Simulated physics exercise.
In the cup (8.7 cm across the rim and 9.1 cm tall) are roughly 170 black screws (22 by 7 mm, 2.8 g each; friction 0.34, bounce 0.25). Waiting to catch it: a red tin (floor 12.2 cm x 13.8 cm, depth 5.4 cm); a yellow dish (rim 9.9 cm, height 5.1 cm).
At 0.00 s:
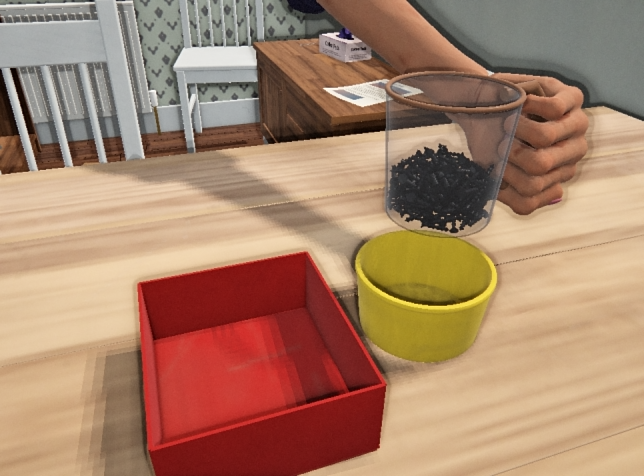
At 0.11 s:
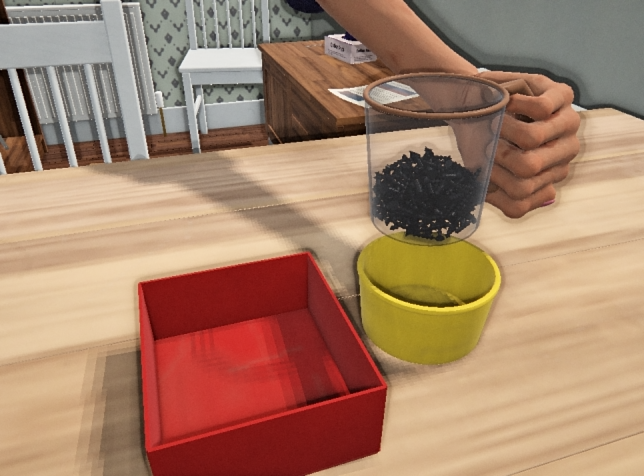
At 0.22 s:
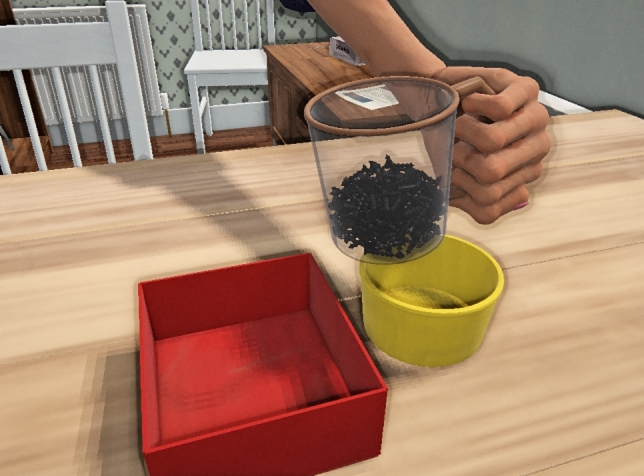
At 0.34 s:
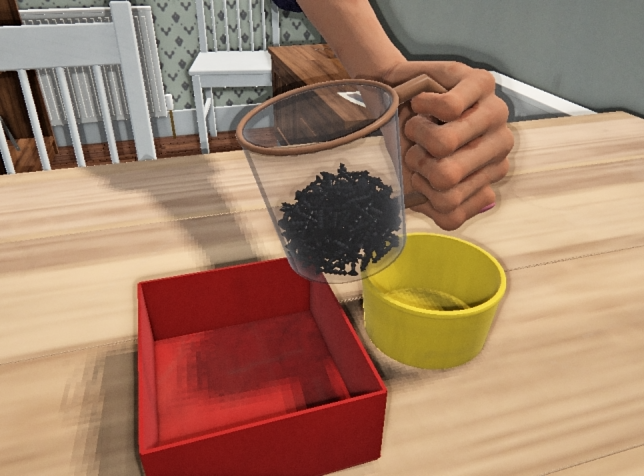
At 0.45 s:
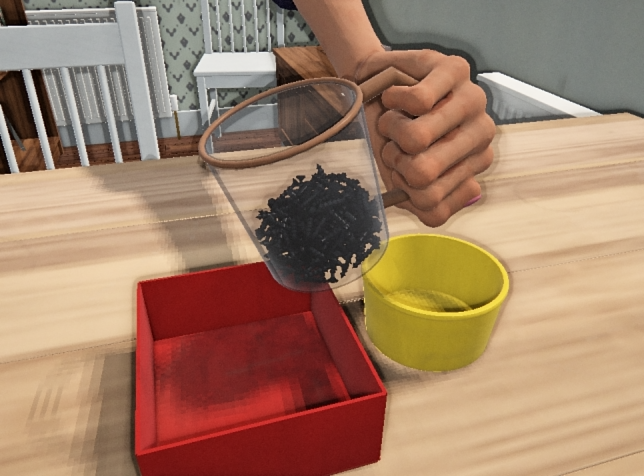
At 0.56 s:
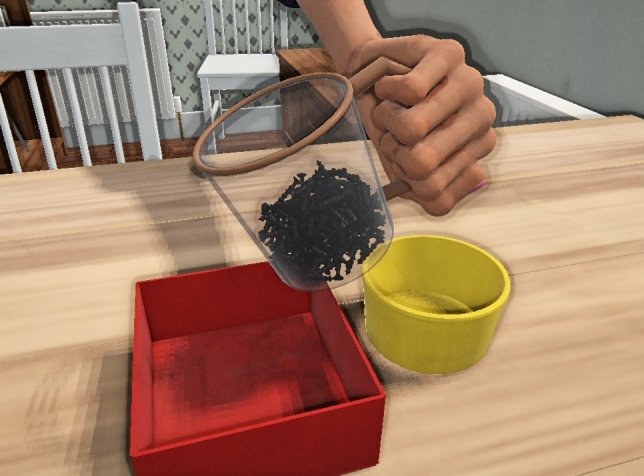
At a wooden table, a hand moved a clear cup of small black screws left from above a yellow dish toward a red tin, tilting it leftward along the way and a little further afterward.
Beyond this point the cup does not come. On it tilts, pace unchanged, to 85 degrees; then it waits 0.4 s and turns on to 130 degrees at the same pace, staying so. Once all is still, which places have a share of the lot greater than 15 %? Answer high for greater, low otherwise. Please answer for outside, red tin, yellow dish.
Outside: Low, red tin: High, yellow dish: Low.
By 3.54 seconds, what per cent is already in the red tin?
100 %.
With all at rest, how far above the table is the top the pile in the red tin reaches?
I'd say close to 3.0 cm.
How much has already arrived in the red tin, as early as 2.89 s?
5 per cent.
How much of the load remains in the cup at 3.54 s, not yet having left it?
Remaining: Approx. 0 %.
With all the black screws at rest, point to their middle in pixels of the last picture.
Near pixel (204, 376).
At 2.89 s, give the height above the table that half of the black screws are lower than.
Roughly 12 cm.
After 1.46 s, tilt 66 degrees; cup 100 %; middle of all pieces near (335, 199).
After 2.20 s, tilt 85 degrees; cup 100 %; middle of all pieces near (325, 199).
Then, at 2.89 s, tilt 109 degrees; cup 95 %, red tin 5 %; middle of all pieces near (301, 211).
After 3.54 s, tilt 130 degrees; red tin 100 %; middle of all pieces near (207, 376).
By 3.8 s all is still; yellow dish 0 %, outside 0 %, cup 0 %, red tin 100 %.
